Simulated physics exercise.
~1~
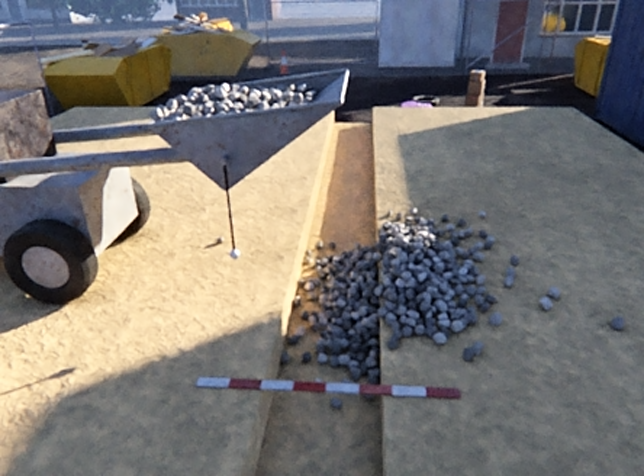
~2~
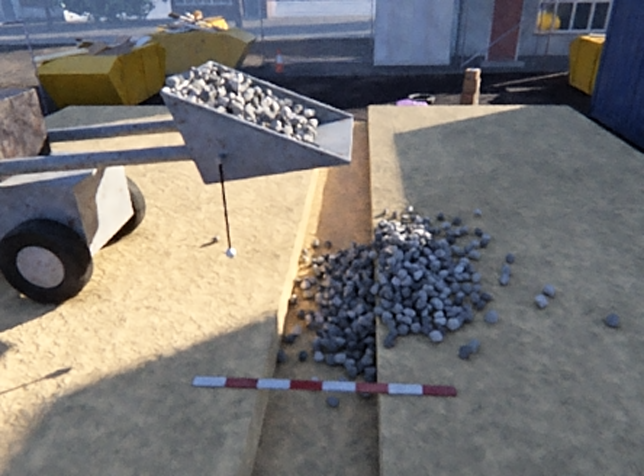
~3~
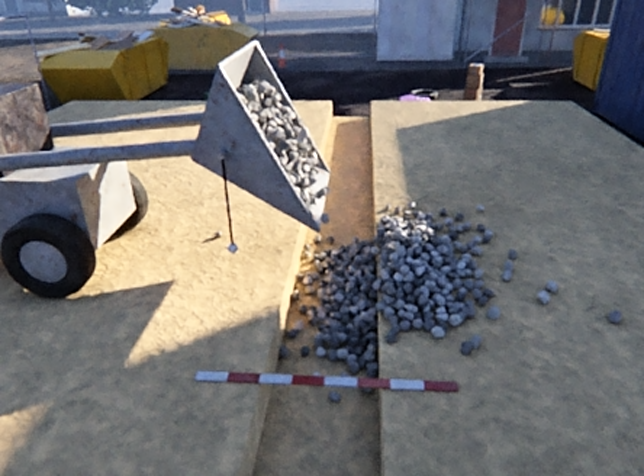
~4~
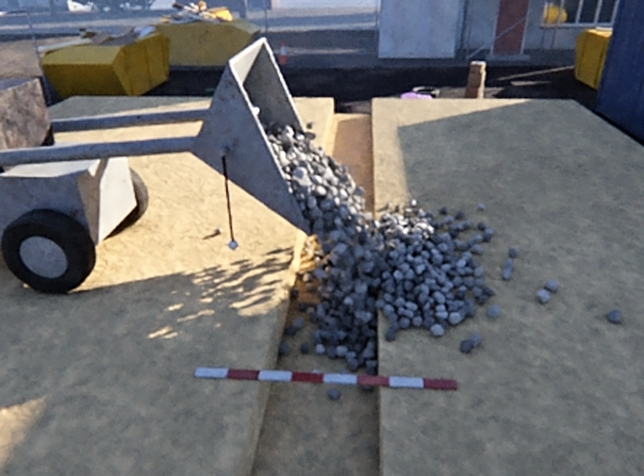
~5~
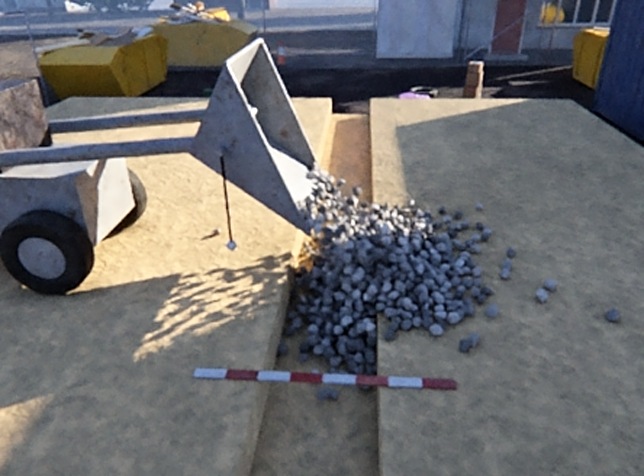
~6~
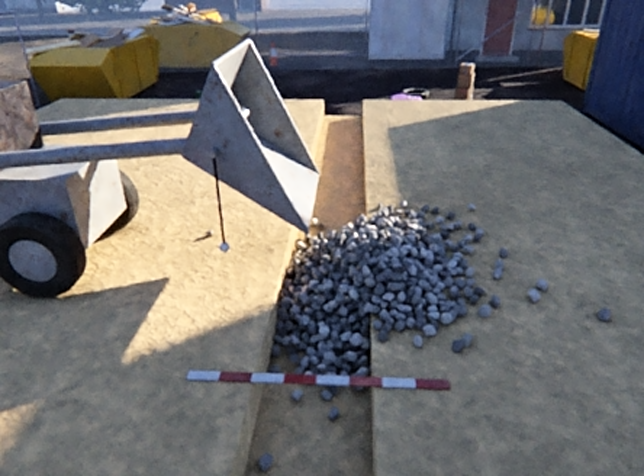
In this clip, a compact loader at the left tips its raised grey bucket forward, and grey stones slide out onto an existing pile across a sandy trench behind a red-and-white staff, leaving the bucket empty and tilted above a larger heap.
